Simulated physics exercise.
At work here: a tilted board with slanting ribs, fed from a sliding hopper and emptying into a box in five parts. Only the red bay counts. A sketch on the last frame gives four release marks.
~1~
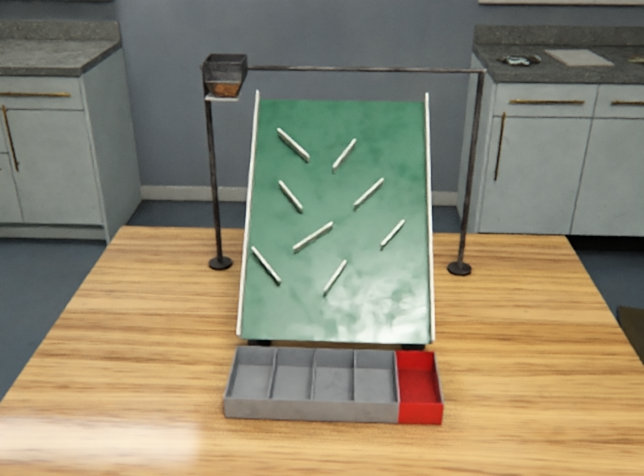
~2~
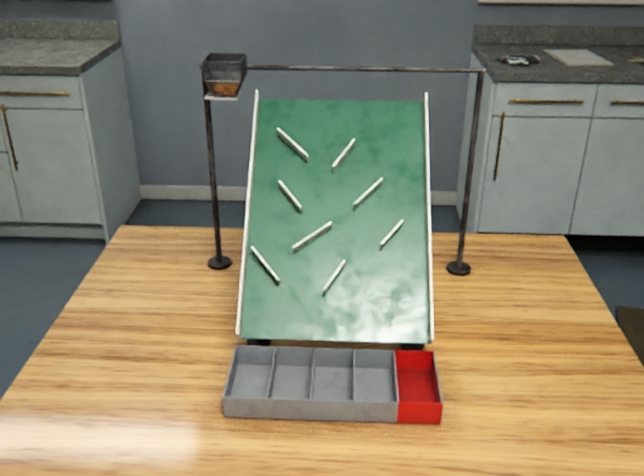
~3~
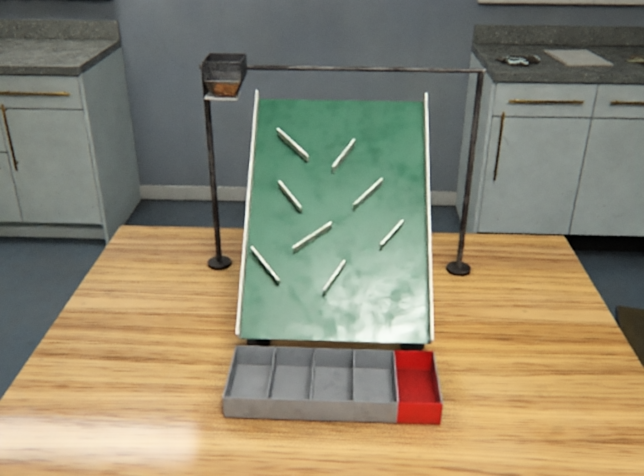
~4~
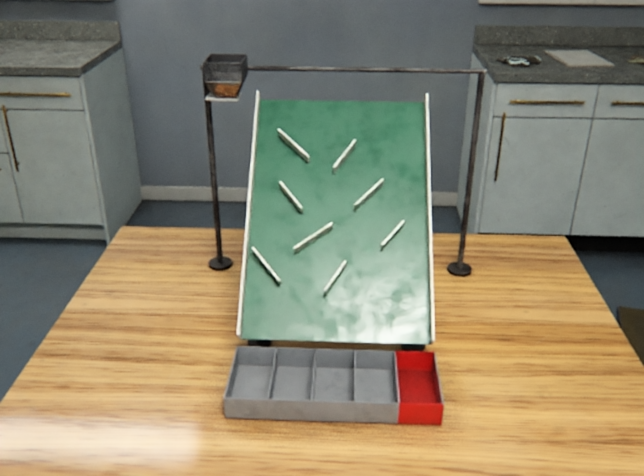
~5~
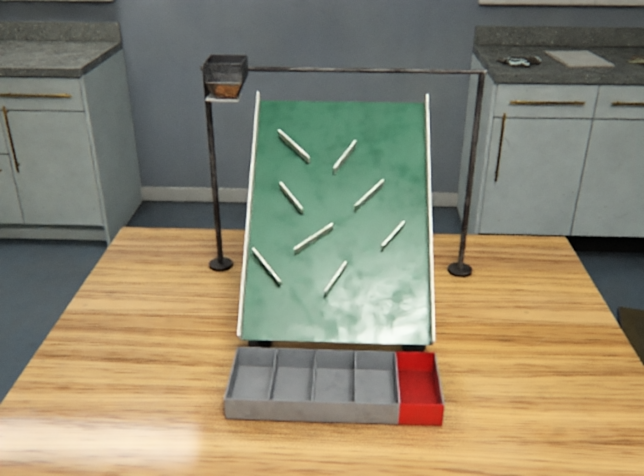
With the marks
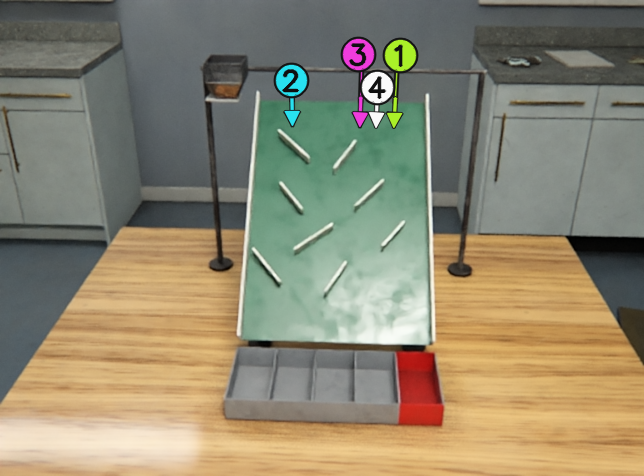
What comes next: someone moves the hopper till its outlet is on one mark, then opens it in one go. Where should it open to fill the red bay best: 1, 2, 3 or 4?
1 works best here.
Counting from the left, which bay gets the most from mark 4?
It is the second one.
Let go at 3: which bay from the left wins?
The second.
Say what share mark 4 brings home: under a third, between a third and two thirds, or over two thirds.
Under a third.
On the marked copy, mark 1 meets the board at (394, 122); mark 2 meets the board at (292, 120); mark 3 meets the board at (360, 121); mark 4 meets the board at (376, 122).
With 1, close to a third in the red bay, close to two thirds in other bays.
With 2, a small share in the red bay, all but a few in other bays.
With 3, a small share in the red bay, all but a few in other bays.
With 4, a small share in the red bay, the bulk in other bays.
